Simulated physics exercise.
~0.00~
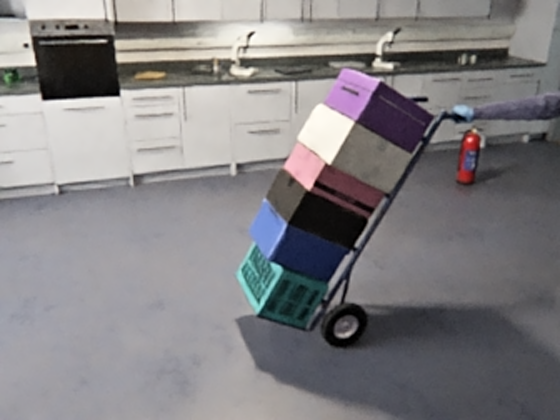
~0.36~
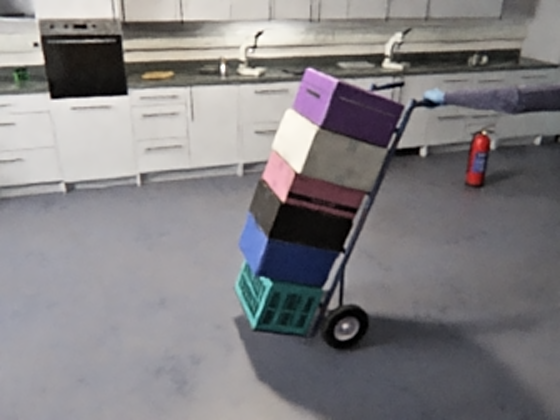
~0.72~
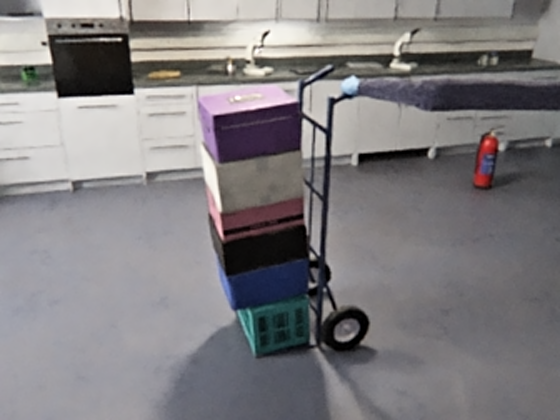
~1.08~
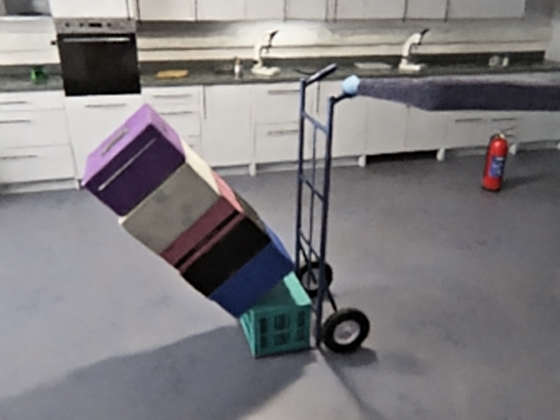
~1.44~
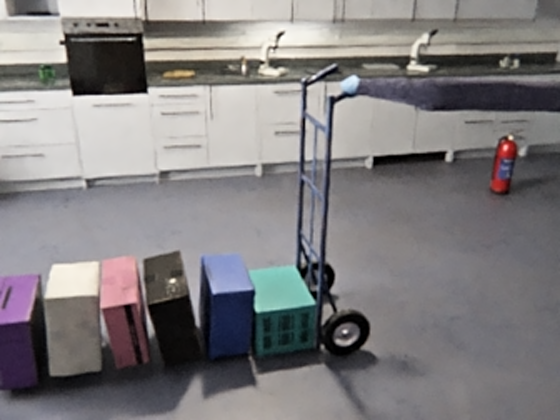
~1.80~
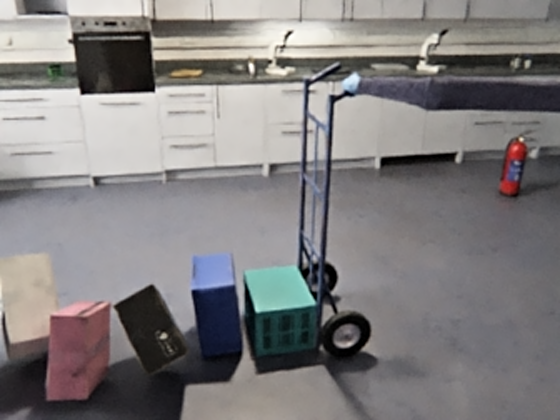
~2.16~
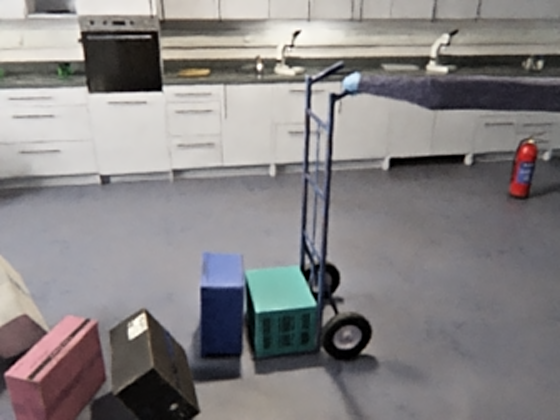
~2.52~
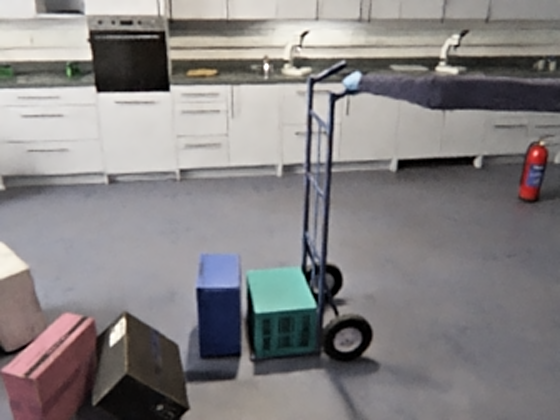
A hand truck stacked with six boxes and crates was swung upright by a gloved hand, and the upper five toppled left in a row onto the floor, some tumbling farther away, while the turquoise crate stayed beside the truck.
